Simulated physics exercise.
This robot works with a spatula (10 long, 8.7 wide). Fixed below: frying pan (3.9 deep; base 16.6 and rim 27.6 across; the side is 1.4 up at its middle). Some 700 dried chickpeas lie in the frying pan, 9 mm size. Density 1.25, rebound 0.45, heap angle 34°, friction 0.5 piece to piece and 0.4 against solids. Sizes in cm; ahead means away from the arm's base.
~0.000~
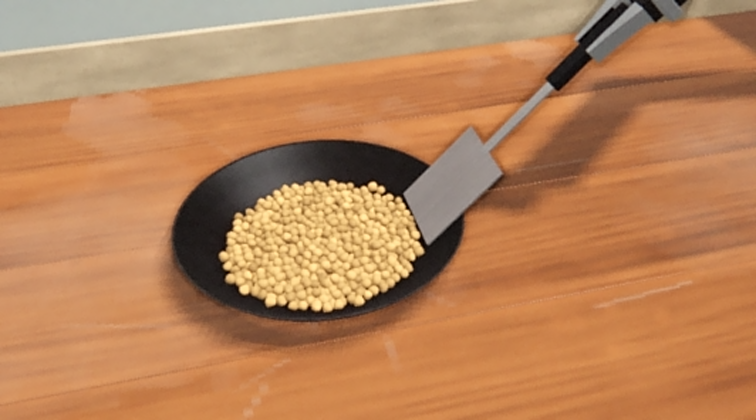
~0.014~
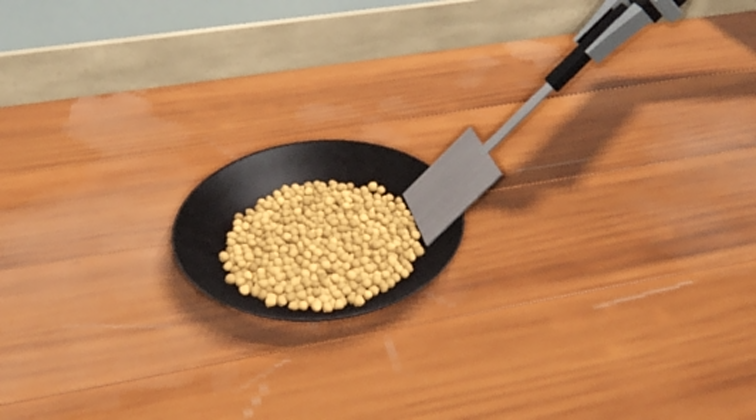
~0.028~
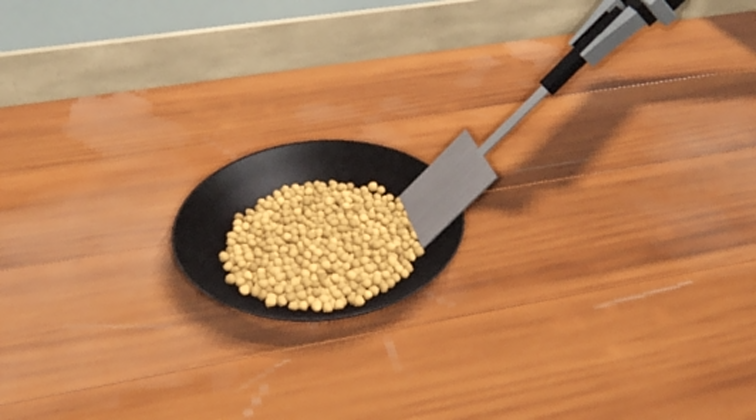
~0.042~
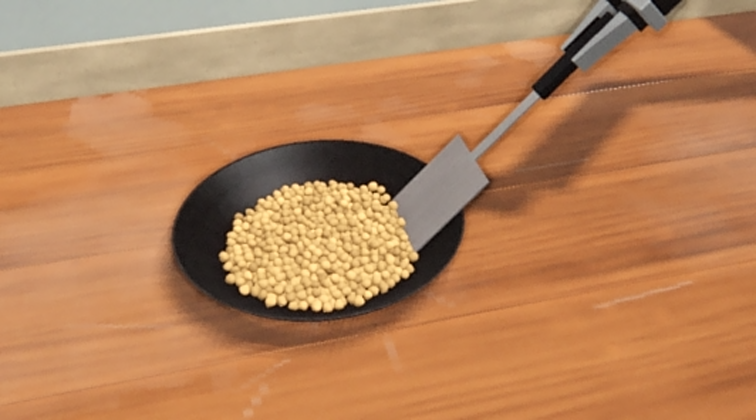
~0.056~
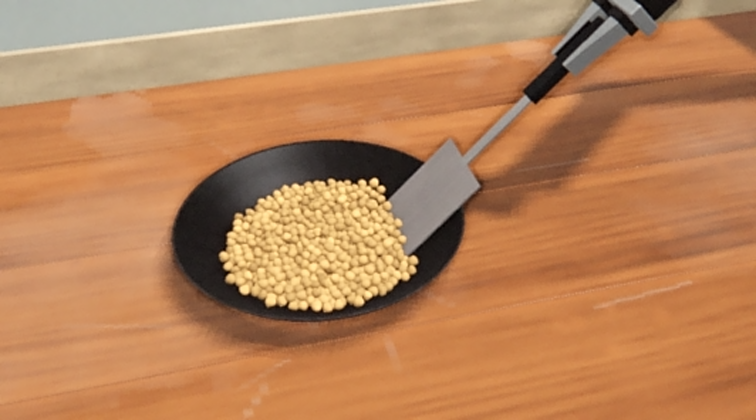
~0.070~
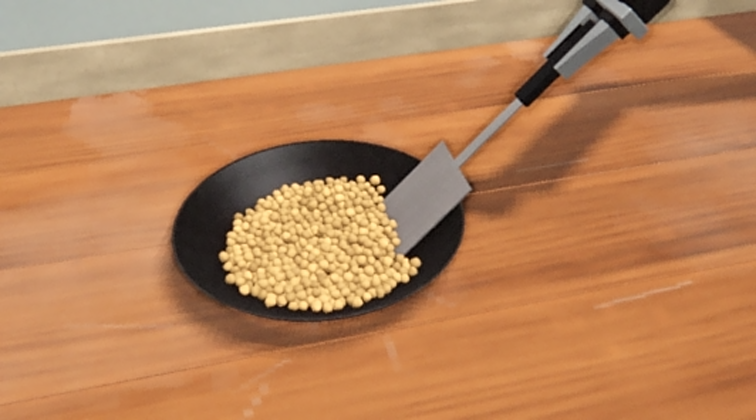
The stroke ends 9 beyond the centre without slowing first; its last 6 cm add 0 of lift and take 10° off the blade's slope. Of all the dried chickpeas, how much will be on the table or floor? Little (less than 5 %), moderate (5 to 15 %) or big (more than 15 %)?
Answer: Moderate; 5 to 15 % of the dried chickpeas finish on the table or floor.
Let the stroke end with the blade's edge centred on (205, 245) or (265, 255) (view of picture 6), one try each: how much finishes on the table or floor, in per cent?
Some 30 and 0 per cent.
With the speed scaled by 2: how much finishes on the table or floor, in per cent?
Some 25 per cent.
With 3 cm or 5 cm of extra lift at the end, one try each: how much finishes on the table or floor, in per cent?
Some 10 and 10 per cent.
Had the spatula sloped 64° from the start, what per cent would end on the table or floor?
In that case some 15 per cent.
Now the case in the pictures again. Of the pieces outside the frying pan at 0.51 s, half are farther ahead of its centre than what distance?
Roughly 18 cm.
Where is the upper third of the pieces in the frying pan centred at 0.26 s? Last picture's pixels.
At about (253, 239).
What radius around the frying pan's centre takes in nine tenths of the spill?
Some 25 cm.
After 0.17 s, sloping 45°, highest piece 4 above the table; 699 in the frying pan.
After 0.26 s, sloping 42°, highest piece 4 above the table; 699 in the frying pan.
After 0.51 s, sloping 35°, highest piece 5 above the table; 642 in the frying pan, 56 on the table or floor, 1 on the blade or in flight.
After 1.56 s, sloping 35°, highest piece 5 above the table; 640 in the frying pan, 59 on the table or floor.
In the end, 640 in the frying pan, 59 on the table or floor. That is 8 % on the table or floor.
